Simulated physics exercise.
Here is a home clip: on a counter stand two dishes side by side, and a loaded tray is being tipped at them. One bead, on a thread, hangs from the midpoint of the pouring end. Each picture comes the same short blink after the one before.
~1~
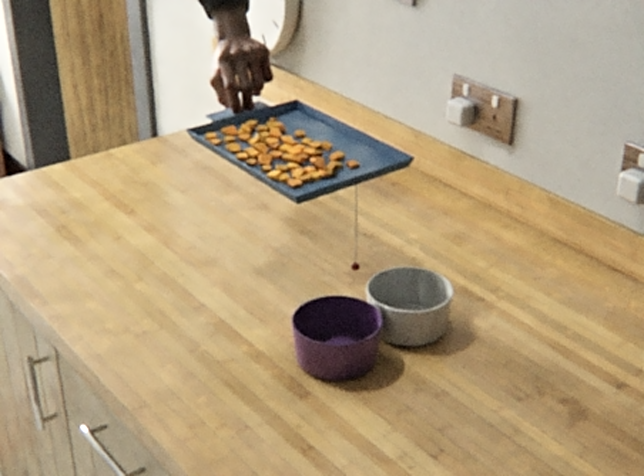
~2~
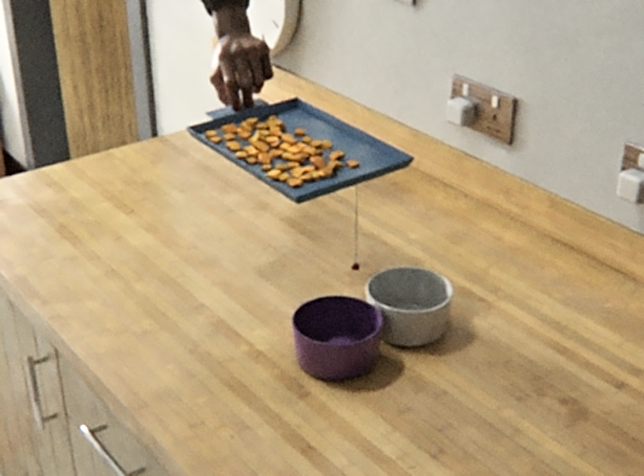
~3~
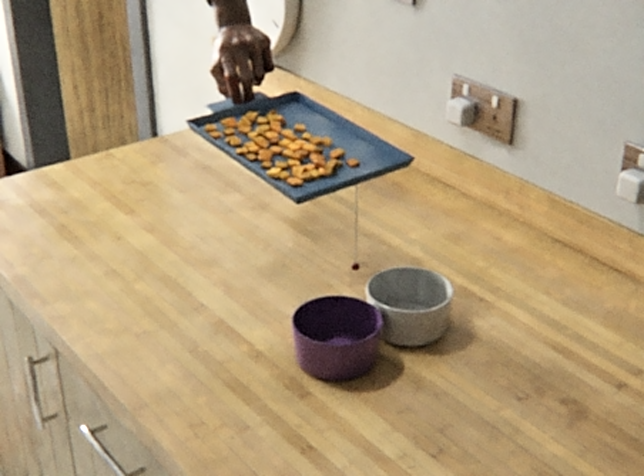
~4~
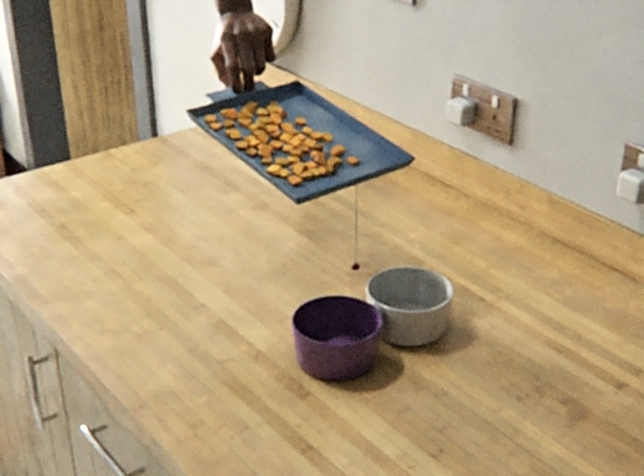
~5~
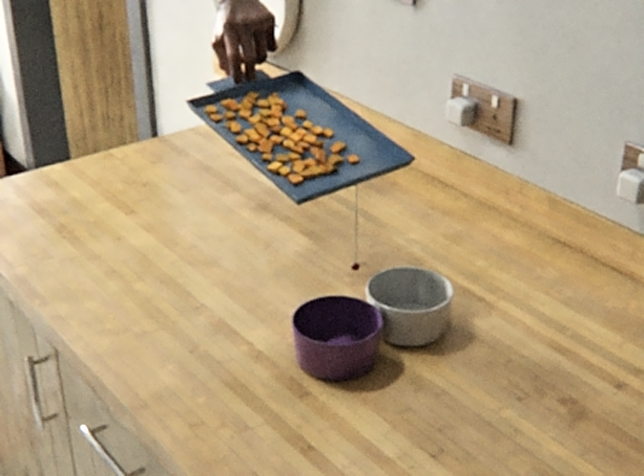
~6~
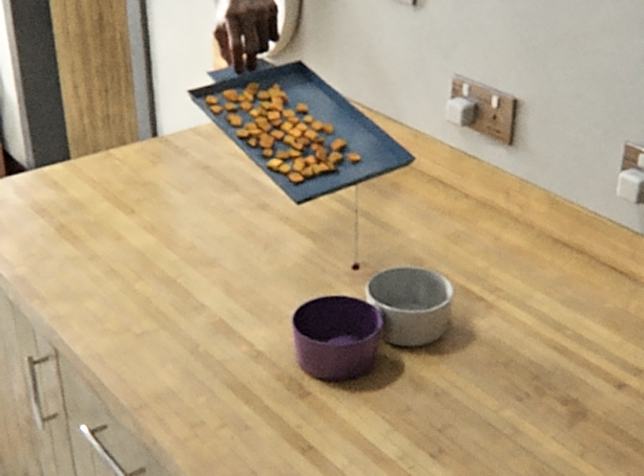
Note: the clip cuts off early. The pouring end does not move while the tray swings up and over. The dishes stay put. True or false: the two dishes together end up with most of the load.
True.
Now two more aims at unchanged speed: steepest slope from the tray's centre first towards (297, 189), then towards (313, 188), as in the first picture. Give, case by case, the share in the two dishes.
Close to 20 percent first and close to 50 percent second.
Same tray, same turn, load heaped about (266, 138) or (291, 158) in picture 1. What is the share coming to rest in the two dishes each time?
About 90 and 90 per cent.
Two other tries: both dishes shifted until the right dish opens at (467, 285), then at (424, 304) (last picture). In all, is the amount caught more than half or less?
Result, first setup: A minority share; second setup: A minority share.
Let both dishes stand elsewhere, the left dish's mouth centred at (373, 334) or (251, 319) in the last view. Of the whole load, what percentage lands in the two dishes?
I'd expect some 10 percent, and then some 40 percent.
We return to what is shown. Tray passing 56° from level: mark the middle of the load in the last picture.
The load is centred about (332, 169).
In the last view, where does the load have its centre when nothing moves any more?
About pixel (354, 343).
Soon, tray tipped steeply; nearly all on the tray; a stray few in the air.
A while on, tray tipped right over; about half on the tray; a small part in the left dish; a small part in the right dish; a stray few outside both; about a quarter in the air.
Towards the end, tray tipped past a quarter turn; about half in the left dish; about a third in the right dish; a small part outside both.
Finally, tray tipped past a quarter turn; about half in the left dish; about a third in the right dish; a small part outside both.
